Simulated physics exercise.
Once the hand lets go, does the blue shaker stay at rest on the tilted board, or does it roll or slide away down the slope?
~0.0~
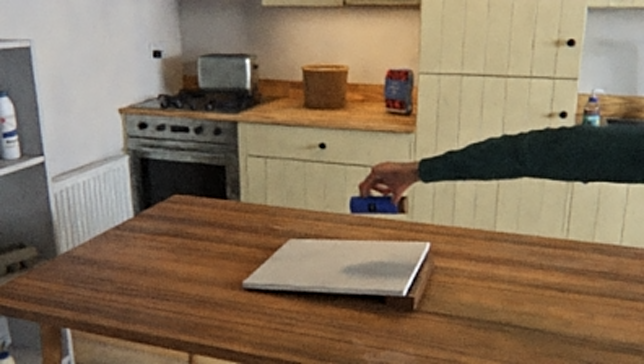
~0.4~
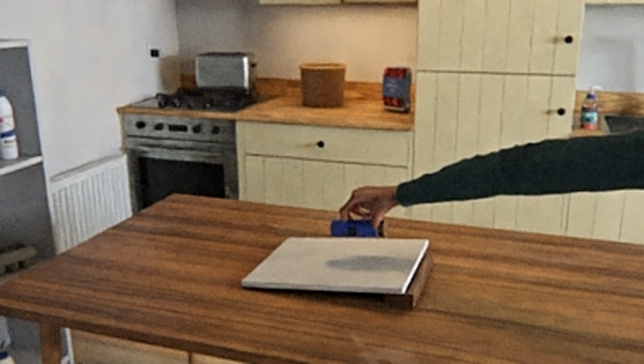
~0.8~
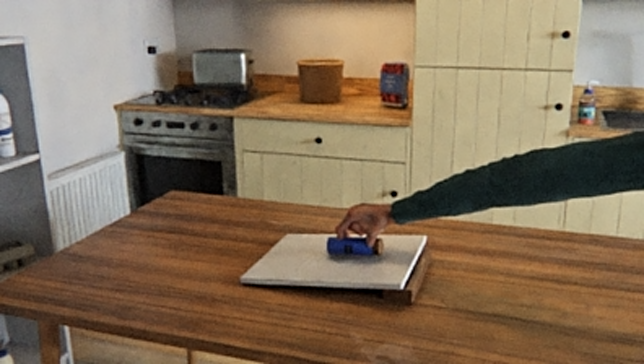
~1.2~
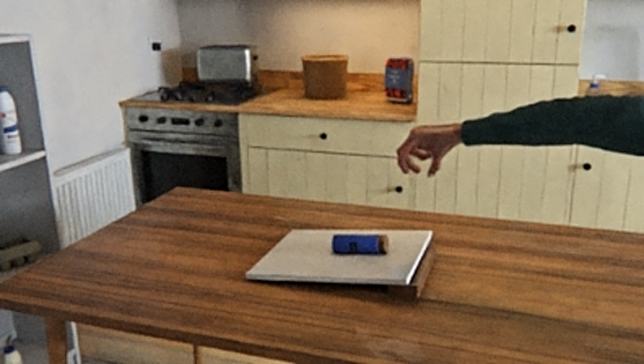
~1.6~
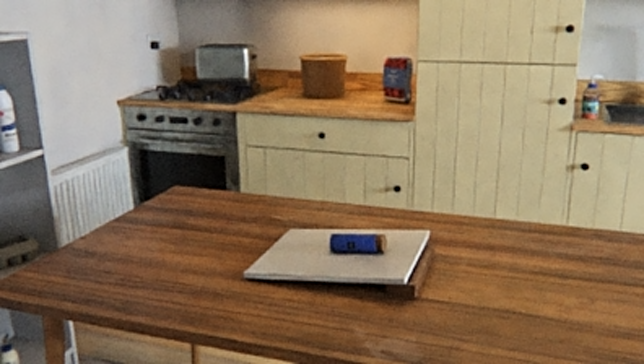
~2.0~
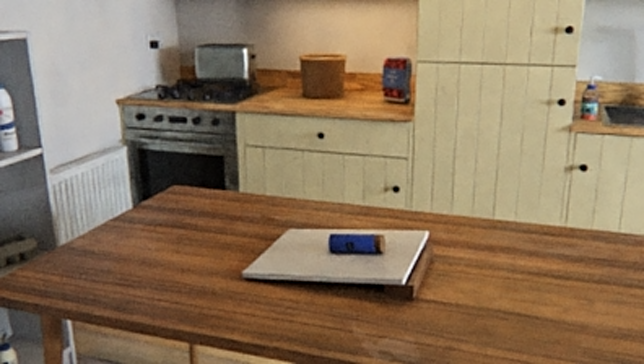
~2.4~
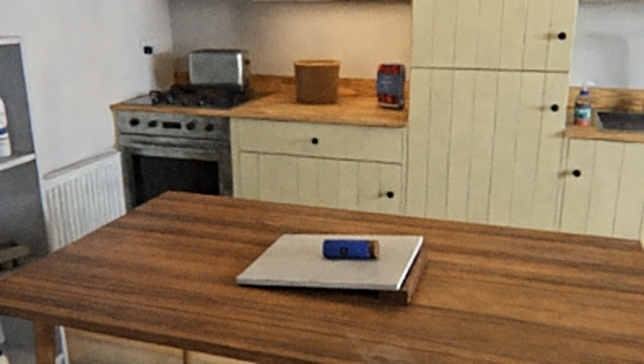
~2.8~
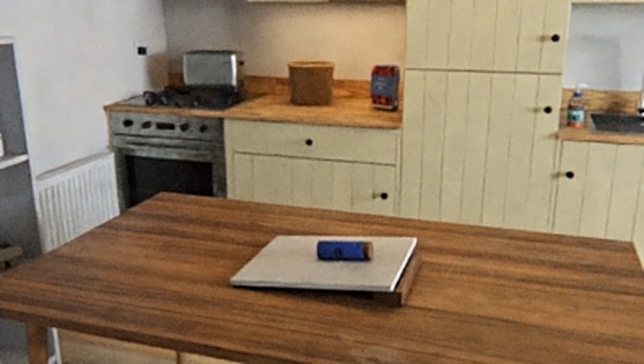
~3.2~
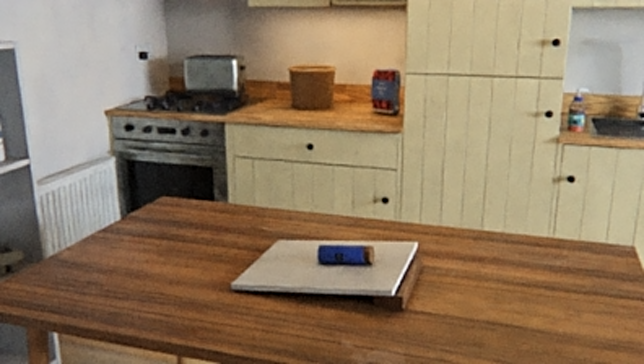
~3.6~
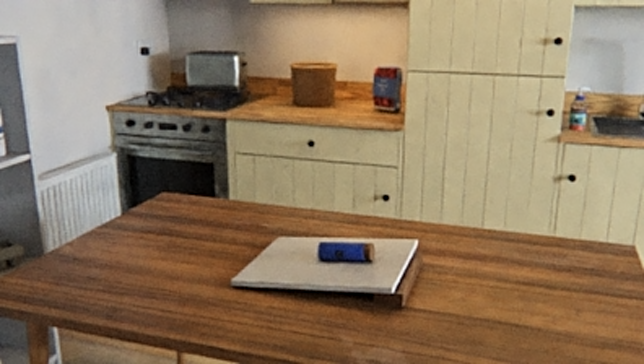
The blue shaker stays at rest on its side where the hand laid it. The slope does not carry it away.
